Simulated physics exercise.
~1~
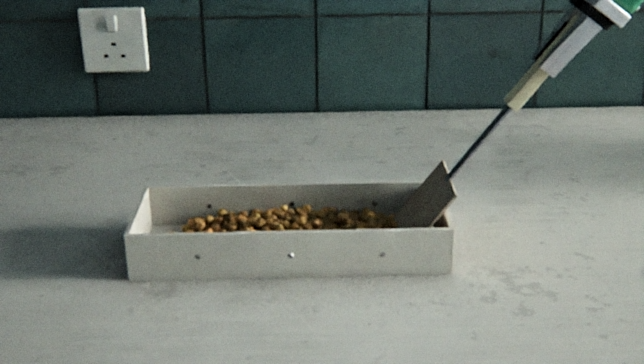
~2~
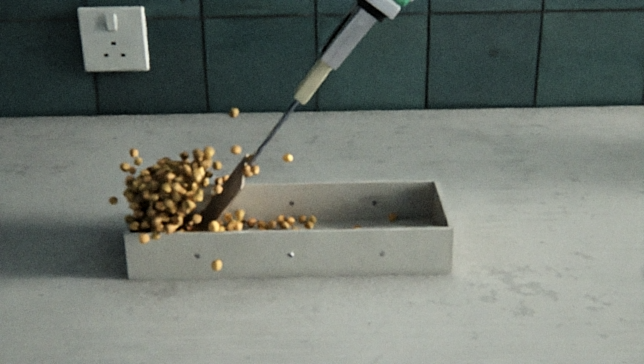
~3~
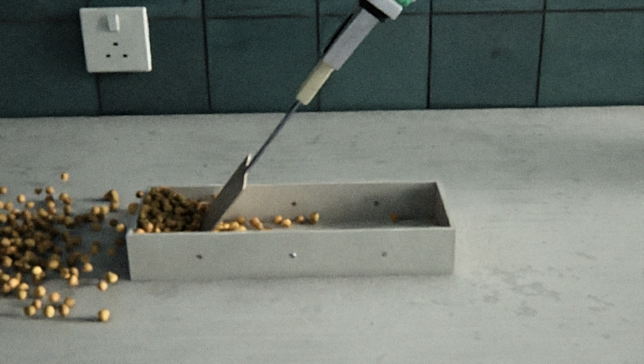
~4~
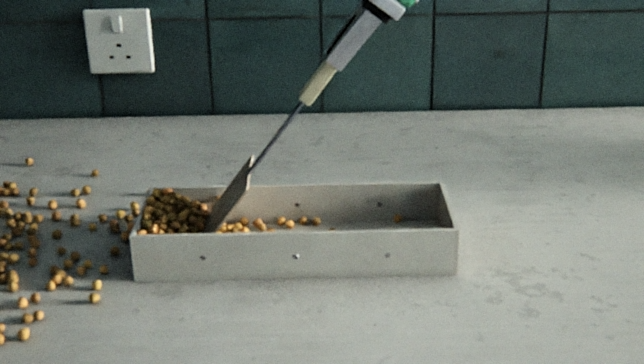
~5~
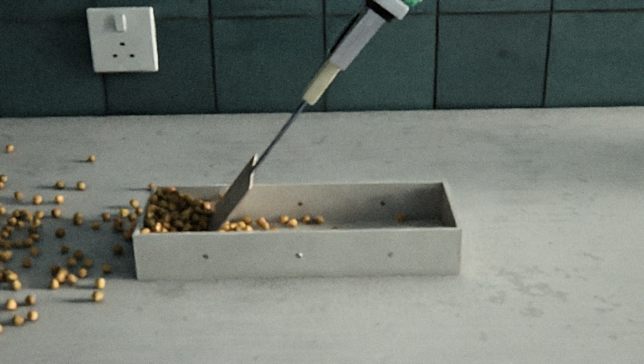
A robotic tool with a thin metal shaft and flat blade reaches in from the upper right over a pale grey table, seen from the front and slightly above. Its blade rests at the right end of a long, light grey tray holding golden-brown chickpeas, with dark green tiles and a white socket behind. The blade sweeps left, driving the chickpeas into a heap that bursts up over the tray's left end. Many spill onto the table and scatter left as the blade stops. The tool stays still, with chickpeas piled against the tray's left end and many others strewn outside.
